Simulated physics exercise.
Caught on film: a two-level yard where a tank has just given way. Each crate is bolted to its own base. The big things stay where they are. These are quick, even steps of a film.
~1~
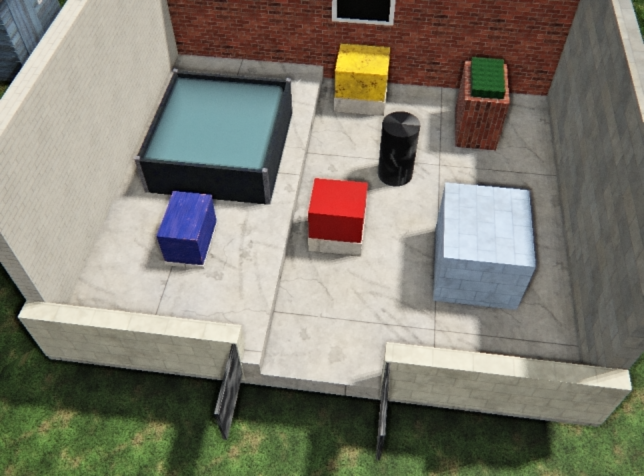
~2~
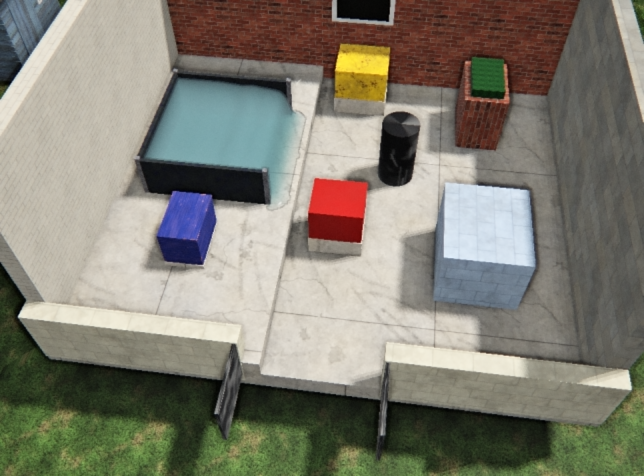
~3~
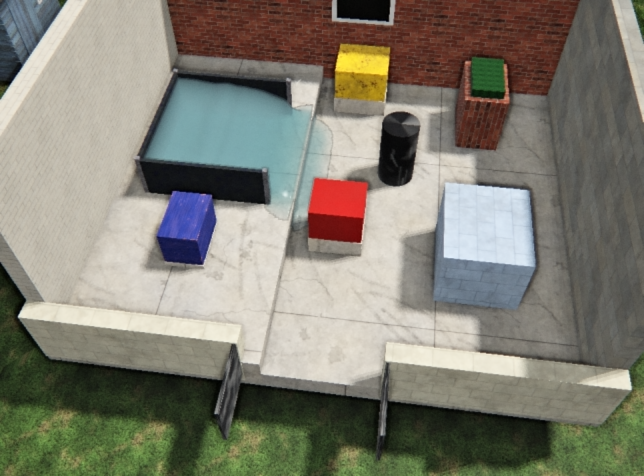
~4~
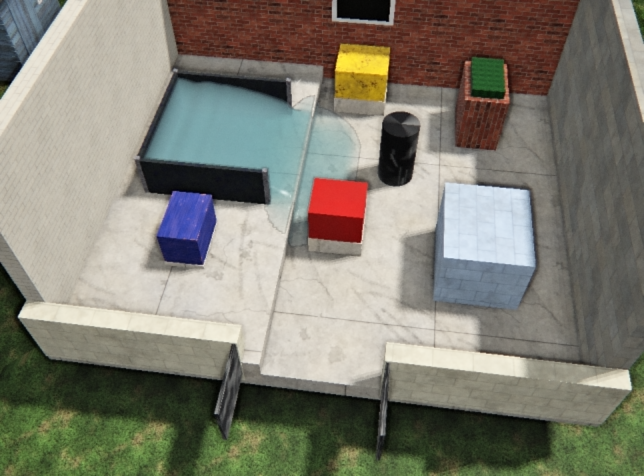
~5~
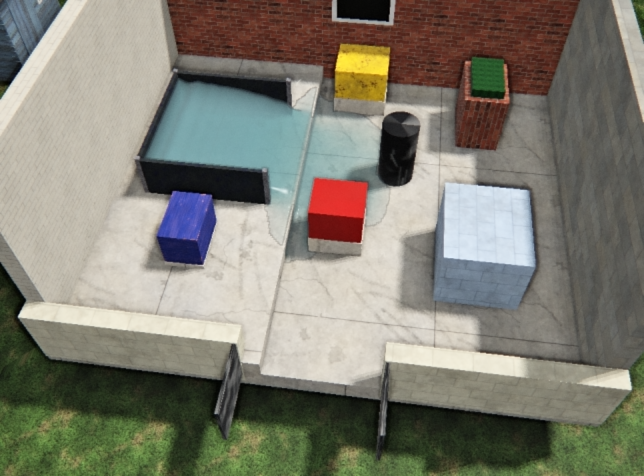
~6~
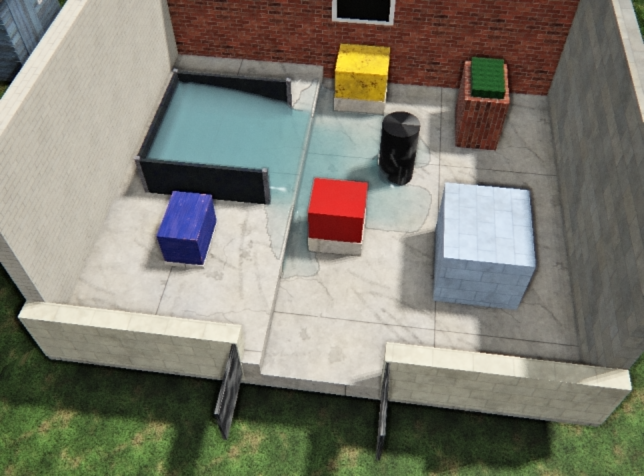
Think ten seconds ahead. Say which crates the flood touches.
In the end: The blue crate escapes dry; the yellow crate escapes dry; the red crate escapes dry.
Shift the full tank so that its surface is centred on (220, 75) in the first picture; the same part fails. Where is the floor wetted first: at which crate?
That is the one in yellow.
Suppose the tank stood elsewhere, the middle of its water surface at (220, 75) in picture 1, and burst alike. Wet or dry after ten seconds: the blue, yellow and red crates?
One by one: The blue one remains dry; the yellow one is topped; the red one is safe.
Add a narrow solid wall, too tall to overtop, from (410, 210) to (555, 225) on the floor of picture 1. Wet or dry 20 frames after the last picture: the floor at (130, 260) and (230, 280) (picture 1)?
In turn: Not flooded, dry.
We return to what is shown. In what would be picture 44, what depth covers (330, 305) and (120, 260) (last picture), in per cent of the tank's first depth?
In that order: 6 and 0 per cent.
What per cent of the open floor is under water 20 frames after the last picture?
I make it 60 per cent.
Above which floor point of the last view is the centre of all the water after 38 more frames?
Near (418, 191).
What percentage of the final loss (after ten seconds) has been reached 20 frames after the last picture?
About 25 per cent.
A moment on, water covers 35 % of the floor; the blue crate not reached, the yellow crate water round its plinth, the red crate water round its plinth.
Next, water covers 50 % of the floor; the blue crate not reached, the yellow crate water round its plinth, the red crate water round its plinth.
Then, water covers 60 % of the floor; the blue crate not reached, the yellow crate water round its plinth, the red crate water round its plinth.
Later, water covers 65 % of the floor; the blue crate not reached, the yellow crate water round its plinth, the red crate water round its plinth.
In the end, water covers 65 % of the floor; the blue crate stayed above the water, the yellow crate stayed above the water, the red crate stayed above the water.
